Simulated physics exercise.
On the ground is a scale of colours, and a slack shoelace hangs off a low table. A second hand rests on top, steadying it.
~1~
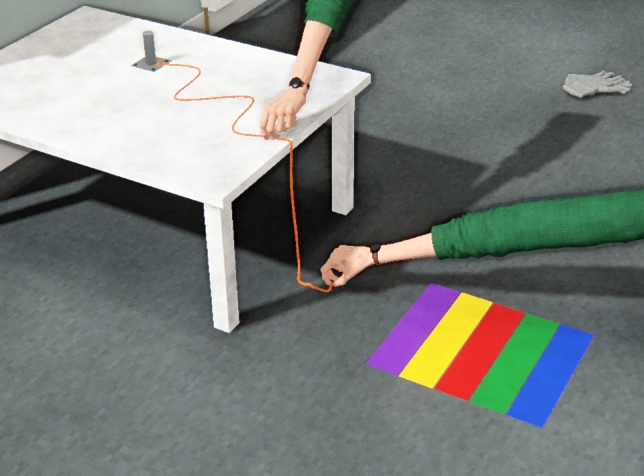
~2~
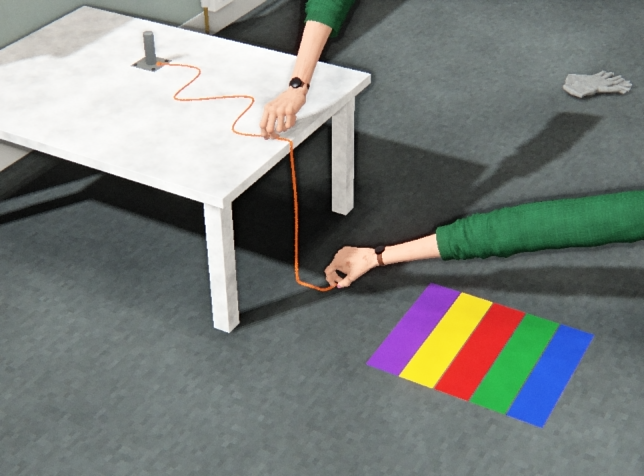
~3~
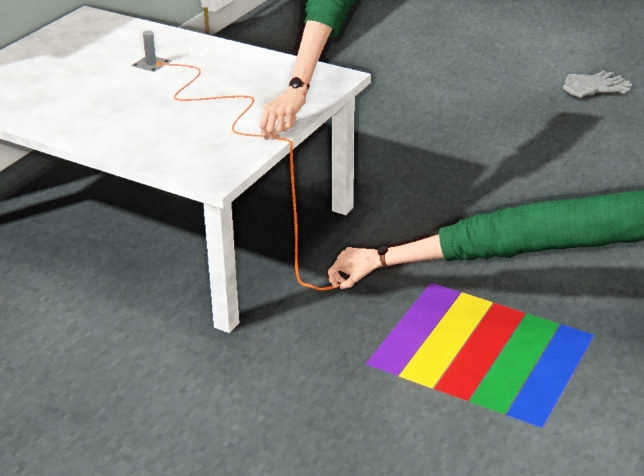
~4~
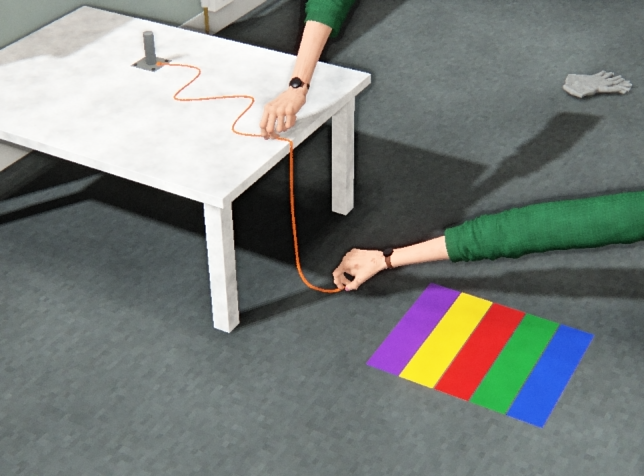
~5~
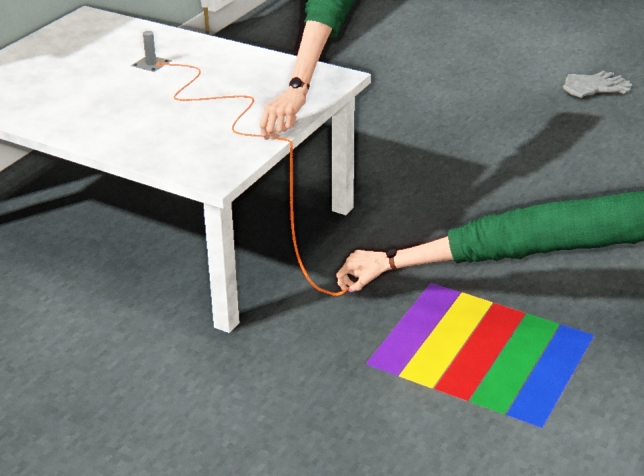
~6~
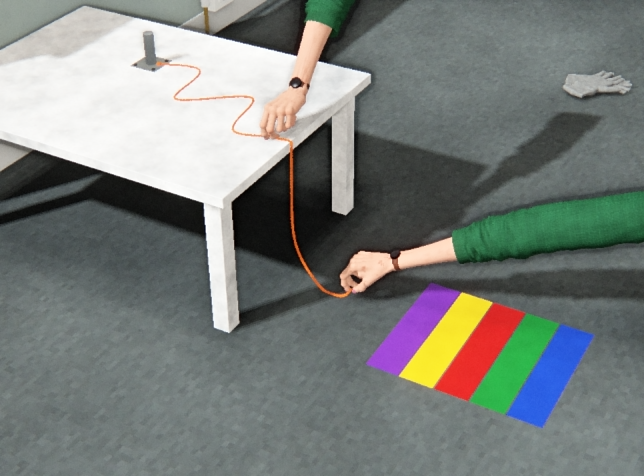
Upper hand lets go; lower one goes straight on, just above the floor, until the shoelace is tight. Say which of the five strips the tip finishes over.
Blue.
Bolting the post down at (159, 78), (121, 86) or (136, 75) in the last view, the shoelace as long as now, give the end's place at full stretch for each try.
Results per try: (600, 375); (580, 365); (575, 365).
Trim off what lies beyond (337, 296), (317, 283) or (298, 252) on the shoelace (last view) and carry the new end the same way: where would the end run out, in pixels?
I'd put it around (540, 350) for the first cut, (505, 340) for the second and (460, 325) for the third.
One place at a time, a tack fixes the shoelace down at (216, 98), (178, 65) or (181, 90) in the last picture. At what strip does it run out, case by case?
The end stops at red, then blue, then green.
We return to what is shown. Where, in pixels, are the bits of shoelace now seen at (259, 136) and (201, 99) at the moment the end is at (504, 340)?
You'll find one close to (328, 210) and the other close to (253, 107).
Soon after, end near (505, 340); over green.
After that, end near (541, 352); over blue.
At the stop, end near (563, 360); over blue. Over blue.
